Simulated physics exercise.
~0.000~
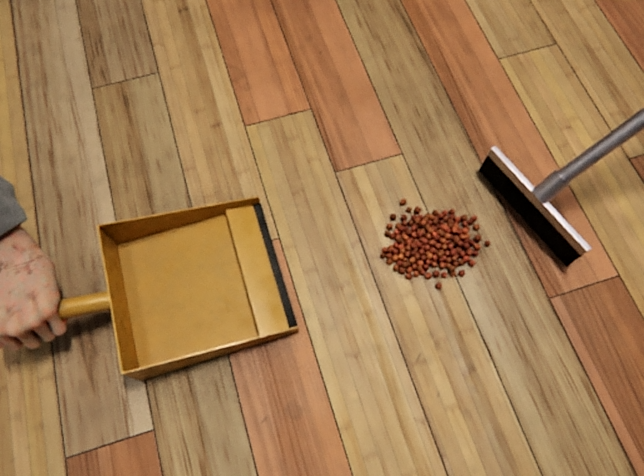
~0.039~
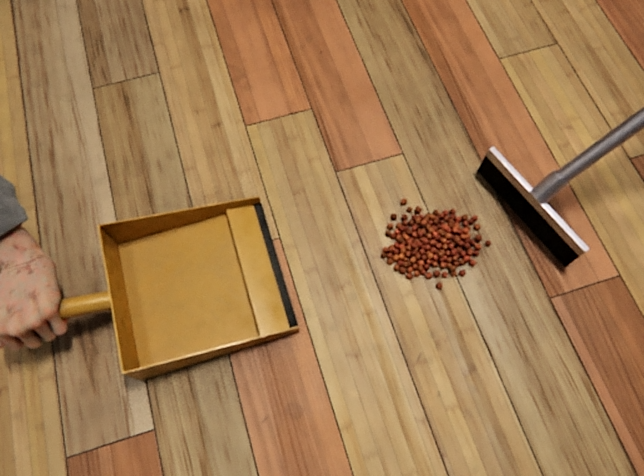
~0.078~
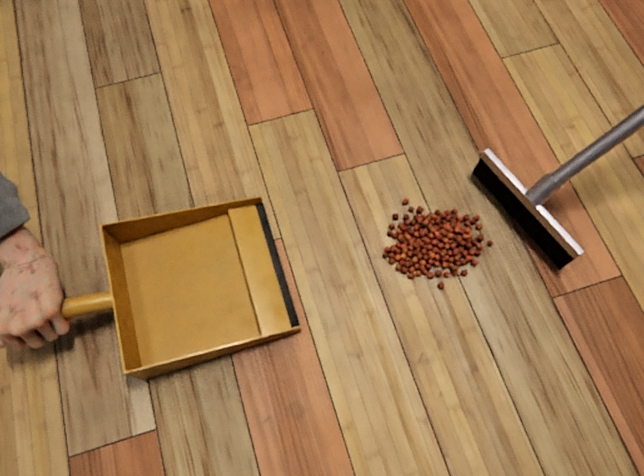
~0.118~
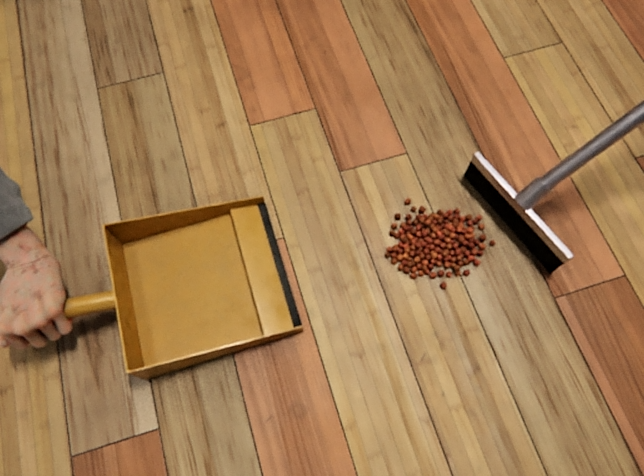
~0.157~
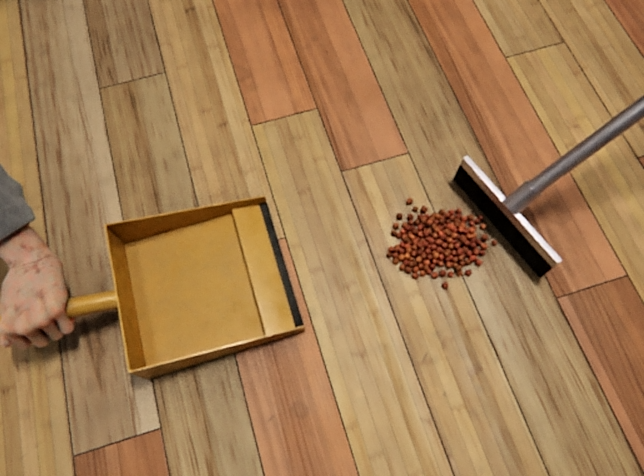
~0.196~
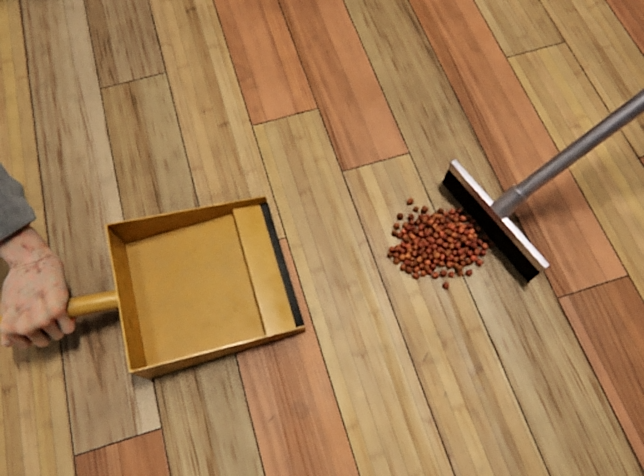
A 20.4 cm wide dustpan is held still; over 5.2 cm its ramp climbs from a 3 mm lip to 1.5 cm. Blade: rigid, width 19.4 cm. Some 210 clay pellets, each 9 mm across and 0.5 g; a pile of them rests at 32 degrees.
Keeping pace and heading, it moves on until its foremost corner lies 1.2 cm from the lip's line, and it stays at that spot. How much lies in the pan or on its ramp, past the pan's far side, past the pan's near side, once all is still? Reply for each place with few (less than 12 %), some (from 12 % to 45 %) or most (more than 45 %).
Pan - some; far side - few; near side - some.
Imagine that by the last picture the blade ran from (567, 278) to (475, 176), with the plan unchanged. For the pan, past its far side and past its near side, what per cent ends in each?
You'd see pan at 0, far at 0 and near at 55.
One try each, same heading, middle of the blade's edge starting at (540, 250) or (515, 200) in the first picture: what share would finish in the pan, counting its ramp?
First try about 20 per cent, second about 10 per cent.
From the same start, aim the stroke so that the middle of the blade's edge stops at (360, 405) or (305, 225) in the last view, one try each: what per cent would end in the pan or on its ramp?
Some 0 per cent on the first try, 0 per cent on the second.
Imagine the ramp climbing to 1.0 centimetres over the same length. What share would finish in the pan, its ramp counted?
20 %.
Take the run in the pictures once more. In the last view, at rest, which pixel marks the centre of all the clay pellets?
Look around (309, 306) in the last picture.
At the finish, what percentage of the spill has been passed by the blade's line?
Estimate: About 10 %.
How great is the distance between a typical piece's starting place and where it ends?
That distance is around 22 cm.
After 0.44 s, middle of the blade 17 cm from the lip; 0 % over the lip, far side 0 %, near side 15 %.
Then, at 0.61 s, middle of the blade 8 cm from the lip; 0 % over the lip, far side 0 %, near side 25 %.
After 0.89 s, middle of the blade 4 cm from the lip; 20 % over the lip, far side 0 %, near side 30 %.
By 1.4 s all is still; pan 20 %, far side 0 %, near side 30 %, in front of the lip or behind the blade 50 %.
